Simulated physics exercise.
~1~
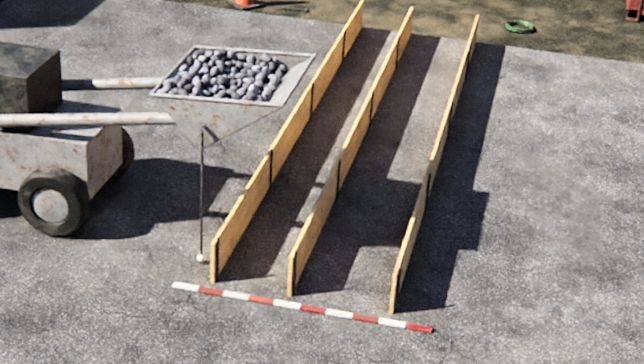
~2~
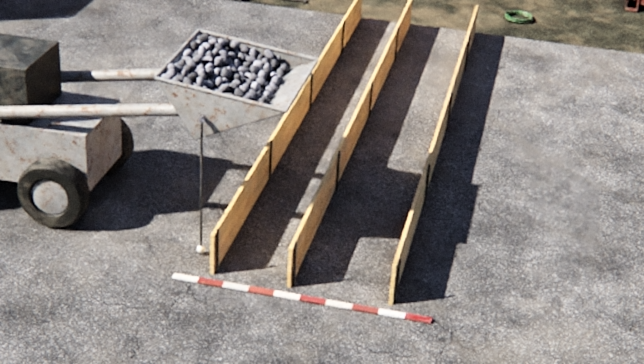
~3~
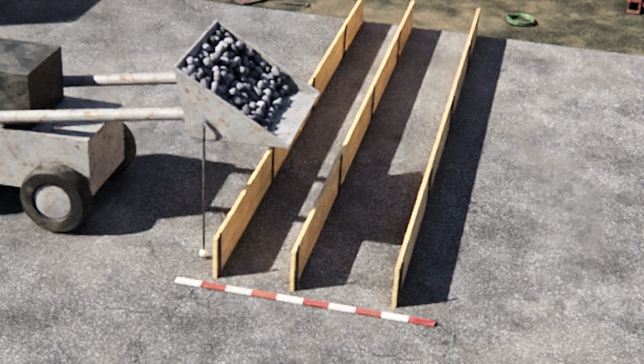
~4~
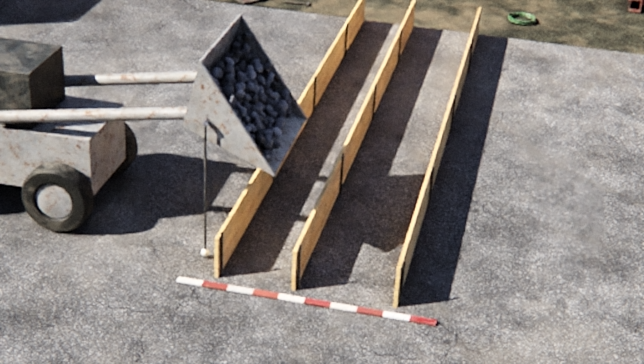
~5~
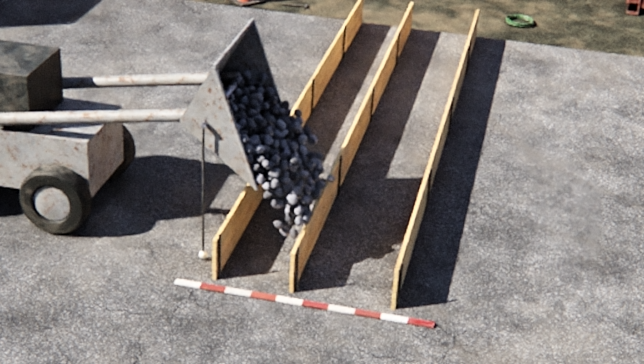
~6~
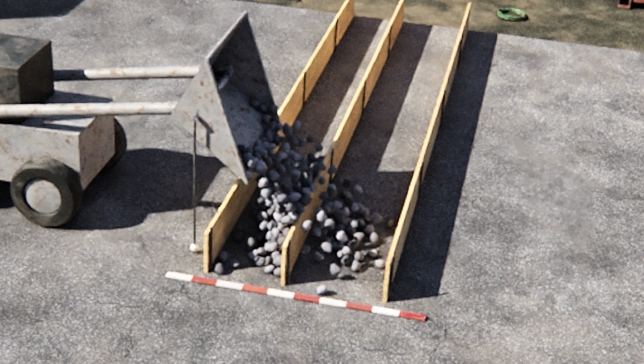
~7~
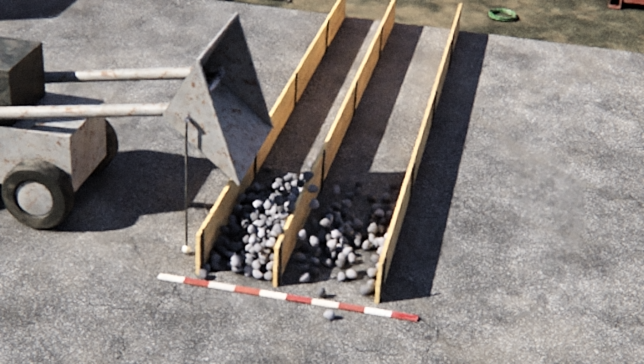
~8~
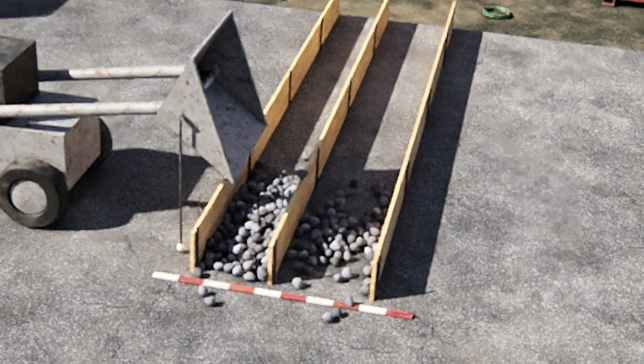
A paved grey yard is seen from above at an angle, with the view swaying slightly. On the left, a pale wheeled loader holds a bucket of grey cobbles on two arms, beside three long wooden boards forming two bays, with a red and white striped staff across their near ends. The bucket tips to the right, and the stones slide toward its lip and pour out over the boards. They tumble into both bays, and a few roll out by the staff. The bucket stays steeply tilted and empty, with the larger heap in the left bay and a smaller one in the right.
